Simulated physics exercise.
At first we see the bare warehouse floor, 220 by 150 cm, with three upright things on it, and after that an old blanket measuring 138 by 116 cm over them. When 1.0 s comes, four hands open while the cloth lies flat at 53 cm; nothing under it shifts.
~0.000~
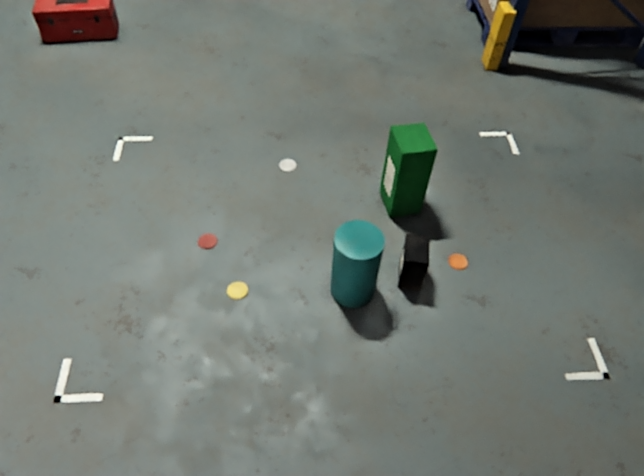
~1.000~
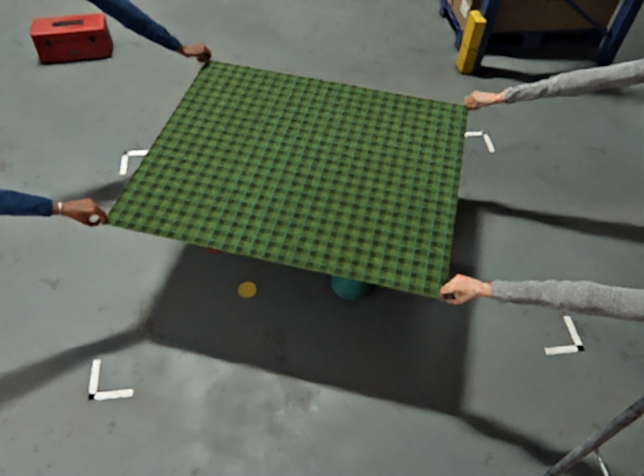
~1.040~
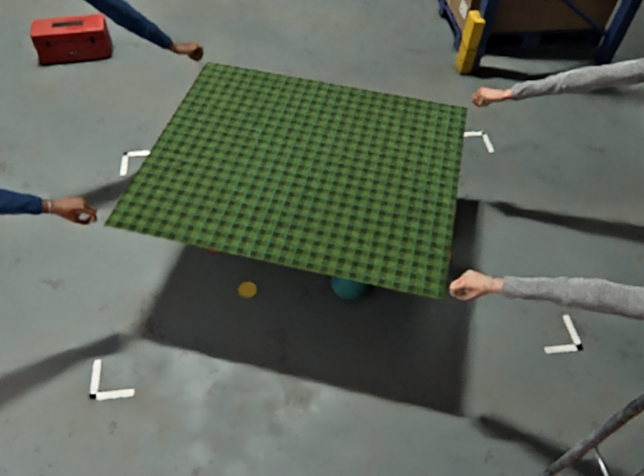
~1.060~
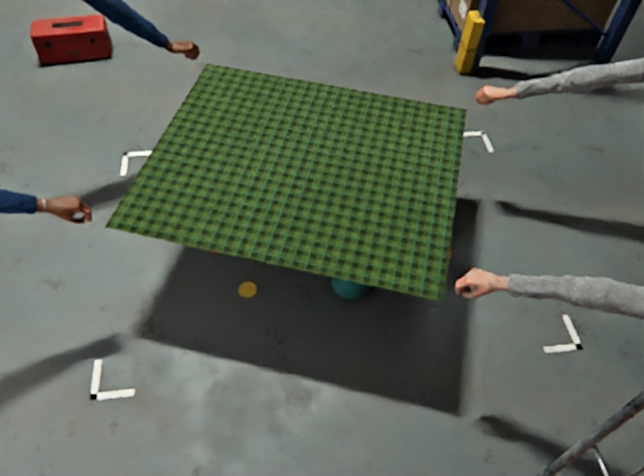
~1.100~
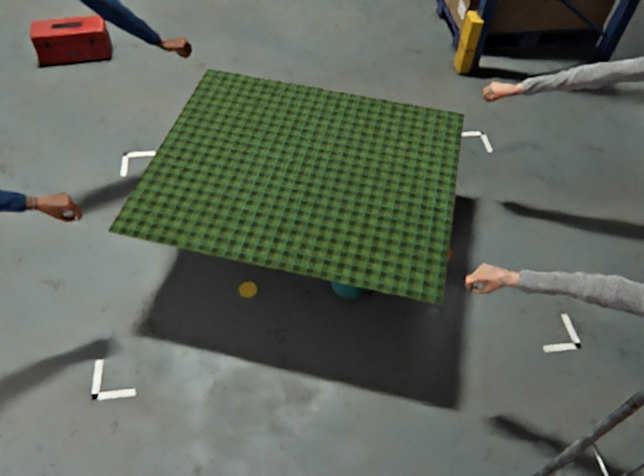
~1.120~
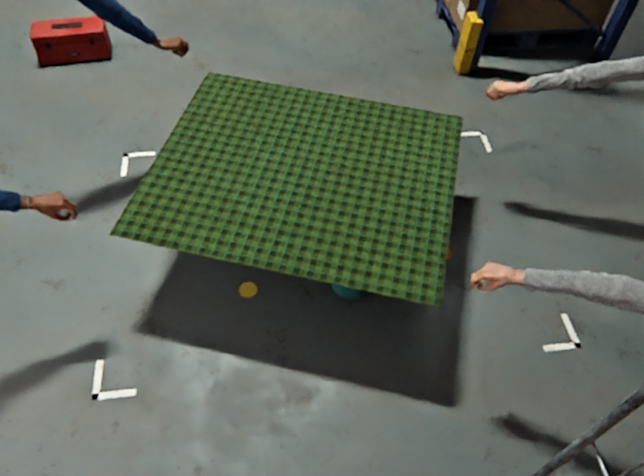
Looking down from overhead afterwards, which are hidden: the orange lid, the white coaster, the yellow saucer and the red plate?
Result: Orange lid still shows, white coaster ends under the cloth, yellow saucer gets covered, red plate ends under the cloth.
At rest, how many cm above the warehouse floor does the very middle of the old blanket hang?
About 14 cm up.
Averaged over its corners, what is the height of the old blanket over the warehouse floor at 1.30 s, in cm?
I'd guess the corners are around 20 cm high then.
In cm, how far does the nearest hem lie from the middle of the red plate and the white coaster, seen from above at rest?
12 cm and 20 cm.
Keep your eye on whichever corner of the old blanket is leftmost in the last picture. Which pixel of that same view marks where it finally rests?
Looks like it ends up close to (168, 283).
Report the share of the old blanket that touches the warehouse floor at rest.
At rest, around 35 % of it.
After 1.3 s, 0 % of it is down, spanning 154 by 152 cm, above red plate, yellow saucer, white coaster.
After 1.5 s, 5 % of it is down, spanning 145 by 140 cm, above red plate, yellow saucer, white coaster.
After 1.6 s, 30 % of it is down, spanning 144 by 141 cm, above red plate, yellow saucer, white coaster.
After 1.8 s, 35 % of it is down, spanning 141 by 140 cm, above red plate, yellow saucer, white coaster.
After 3.3 s, 35 % of it is down, spanning 140 by 139 cm, above red plate, yellow saucer, white coaster.
